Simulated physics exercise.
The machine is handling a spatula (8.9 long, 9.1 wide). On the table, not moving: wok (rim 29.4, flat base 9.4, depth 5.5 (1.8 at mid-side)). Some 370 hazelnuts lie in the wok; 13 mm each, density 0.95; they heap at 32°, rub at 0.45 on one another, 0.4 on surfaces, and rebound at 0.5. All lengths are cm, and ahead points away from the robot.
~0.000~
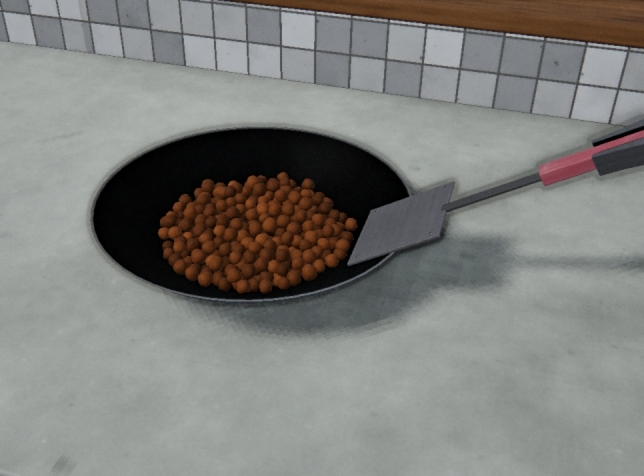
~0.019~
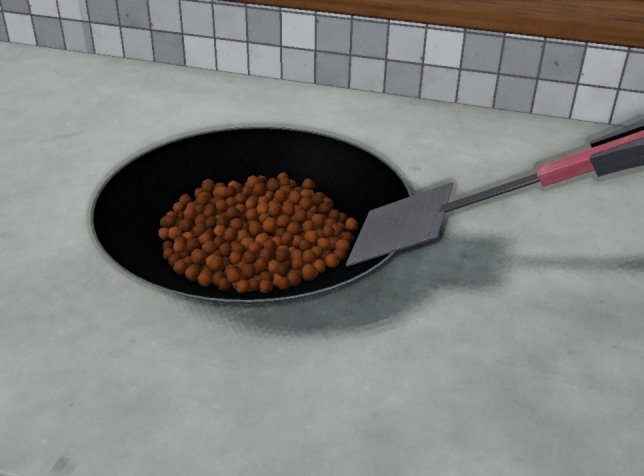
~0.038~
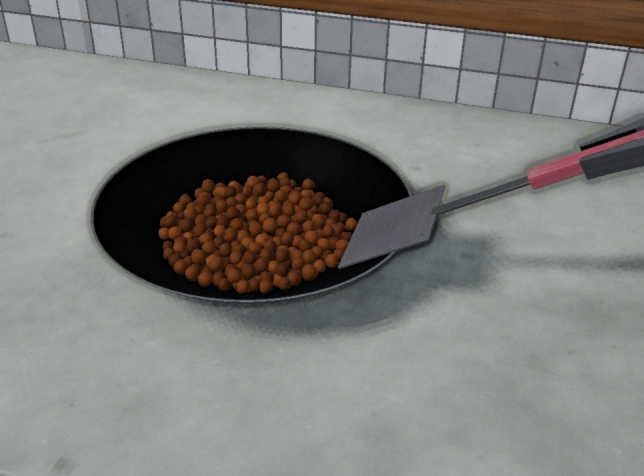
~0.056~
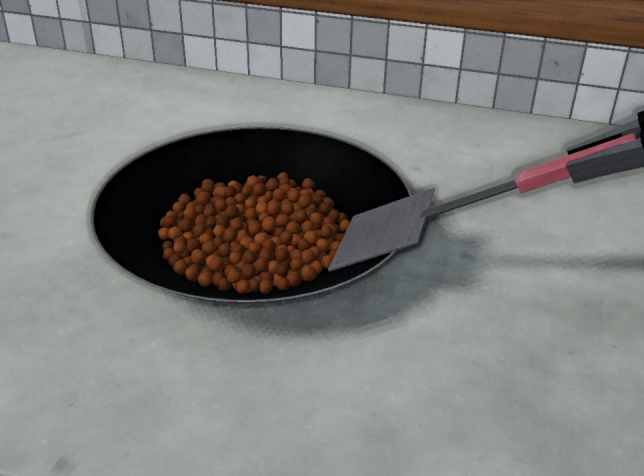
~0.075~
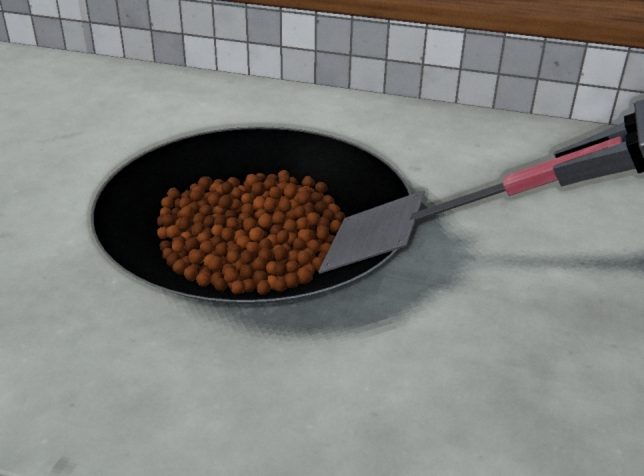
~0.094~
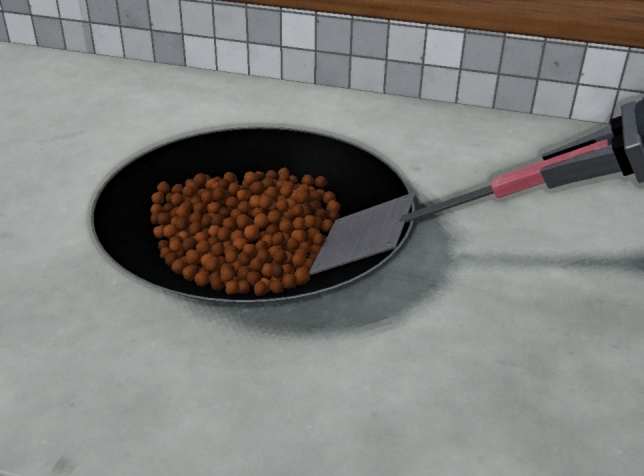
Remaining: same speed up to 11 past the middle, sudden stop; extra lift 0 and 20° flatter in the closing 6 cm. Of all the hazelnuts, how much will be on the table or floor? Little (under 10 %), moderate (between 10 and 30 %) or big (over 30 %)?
A moderate share, between 10 and 30 %, ends on the table or floor.
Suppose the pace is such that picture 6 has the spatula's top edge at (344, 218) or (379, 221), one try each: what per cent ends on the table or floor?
About 50 and 30 per cent.
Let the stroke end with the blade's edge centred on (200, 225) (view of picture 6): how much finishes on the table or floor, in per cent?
About 5 per cent.
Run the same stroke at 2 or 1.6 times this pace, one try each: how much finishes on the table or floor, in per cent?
Some 35 and 30 per cent.
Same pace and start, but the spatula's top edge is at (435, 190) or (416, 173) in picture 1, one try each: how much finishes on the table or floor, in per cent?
About 25 and 25 per cent.
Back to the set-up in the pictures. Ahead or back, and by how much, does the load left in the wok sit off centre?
Some 5.0 cm ahead.
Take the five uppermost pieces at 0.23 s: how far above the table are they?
Roughly 6 cm.
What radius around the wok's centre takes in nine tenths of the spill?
Roughly 30 cm.
After 0.23 s, sloping 32°, highest piece 6 above the table; 372 in the wok.
After 0.37 s, sloping 26°, highest piece 7 above the table; 371 in the wok, 1 on the blade or in flight.
After 0.64 s, sloping 12°, highest piece 8 above the table; 303 in the wok, 63 on the table or floor, 6 on the blade or in flight.
After 1.69 s, sloping 12°, highest piece 7 above the table; 301 in the wok, 71 on the table or floor.
In the end, 301 in the wok, 71 on the table or floor. That is 19 % on the table or floor.
